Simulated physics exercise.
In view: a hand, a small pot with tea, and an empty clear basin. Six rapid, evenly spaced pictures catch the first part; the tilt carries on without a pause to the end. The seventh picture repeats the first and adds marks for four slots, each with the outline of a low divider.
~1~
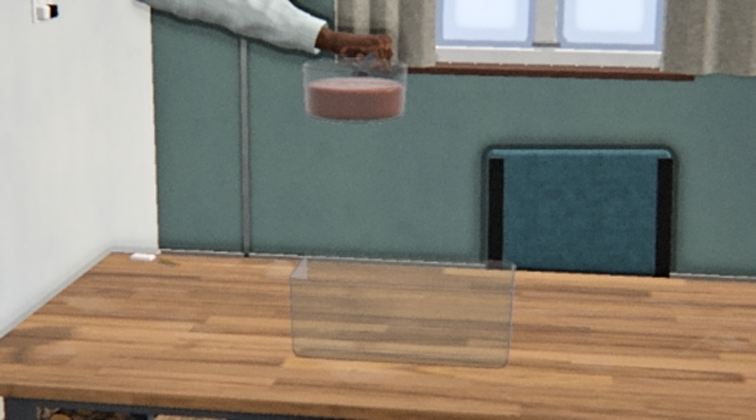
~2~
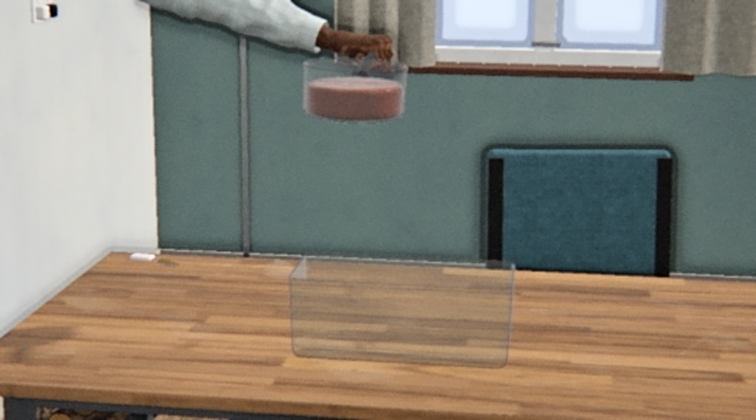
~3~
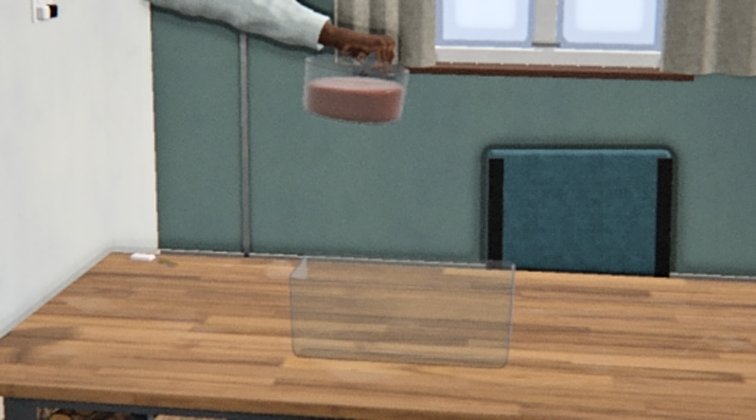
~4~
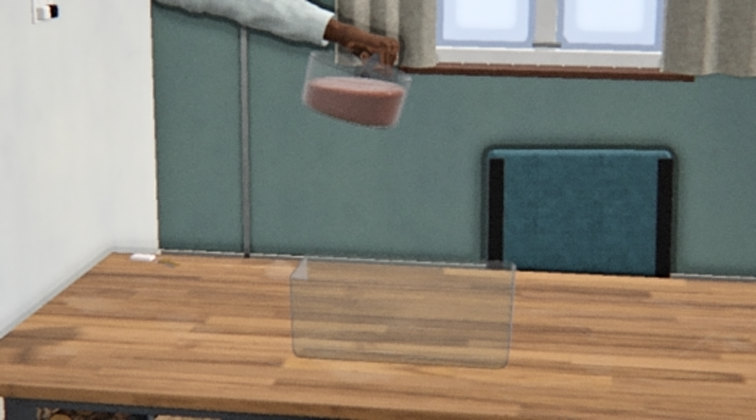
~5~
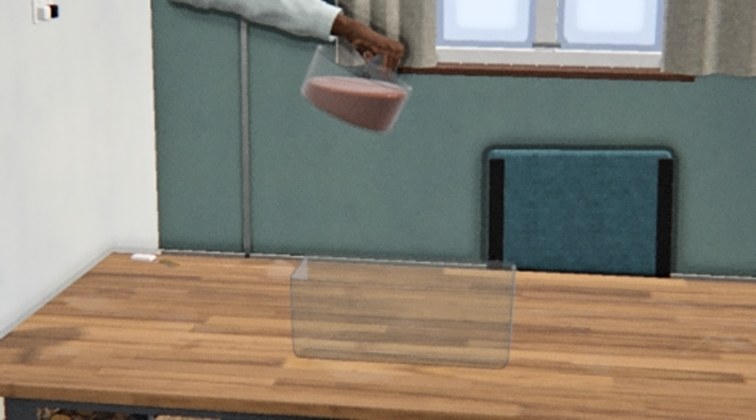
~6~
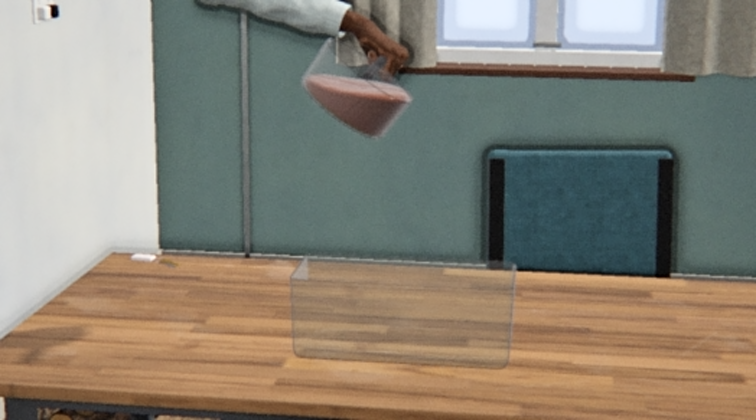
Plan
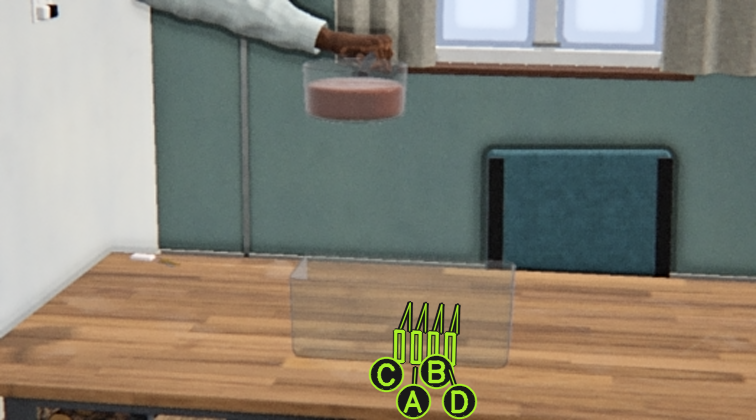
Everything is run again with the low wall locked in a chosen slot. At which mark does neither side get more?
I would pick place B.
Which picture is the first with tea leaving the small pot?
In picture 6.
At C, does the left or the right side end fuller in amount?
The right one.
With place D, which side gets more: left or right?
More ends on the left.
In lime, A at (415, 367); B at (432, 368); C at (398, 366); D at (449, 369).
Choosing A, about 18 % ends left of the wall and 75 % right of it; 7 % is lost outside.
Choosing B, about 38 % ends left of the wall and 56 % right of it; 6 % is lost outside.
Choosing C, about 13 % ends left of the wall and 79 % right of it; 8 % is lost outside.
Choosing D, about 65 % ends left of the wall and 27 % right of it; 8 % is lost outside.
